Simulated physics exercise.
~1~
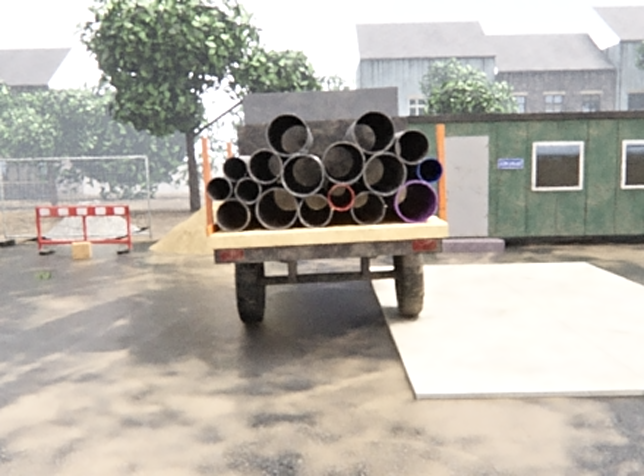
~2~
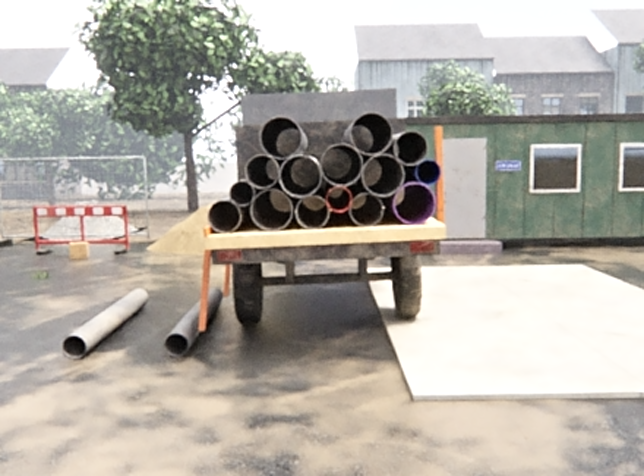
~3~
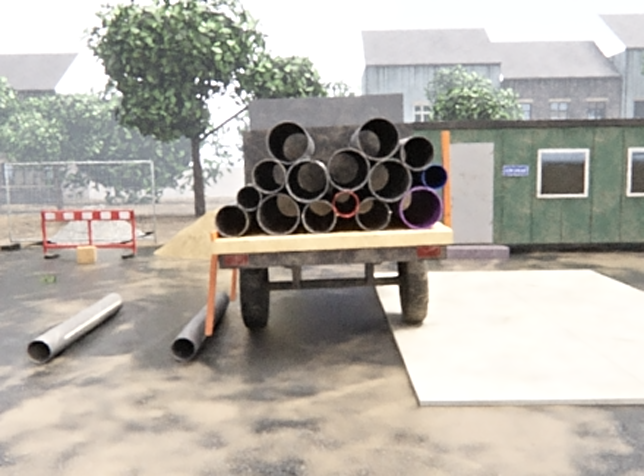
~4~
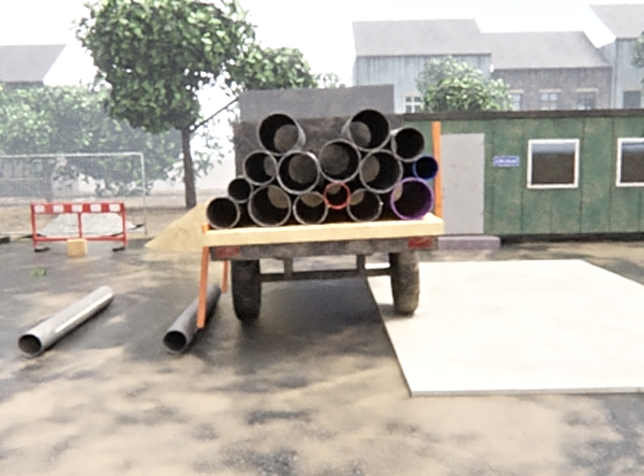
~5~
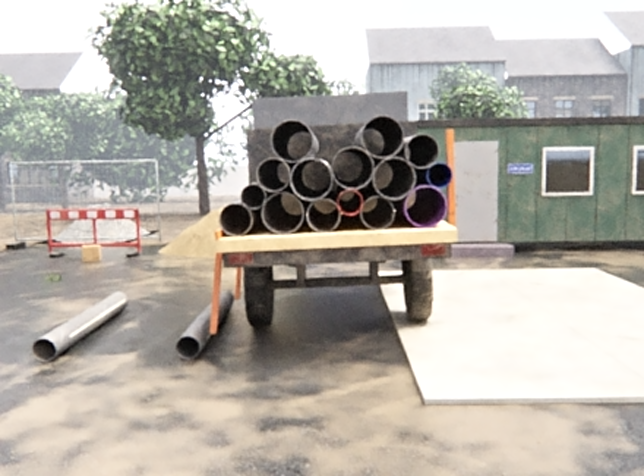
A parked flatbed lorry's left posts swing down and two pipes end up on the ground.
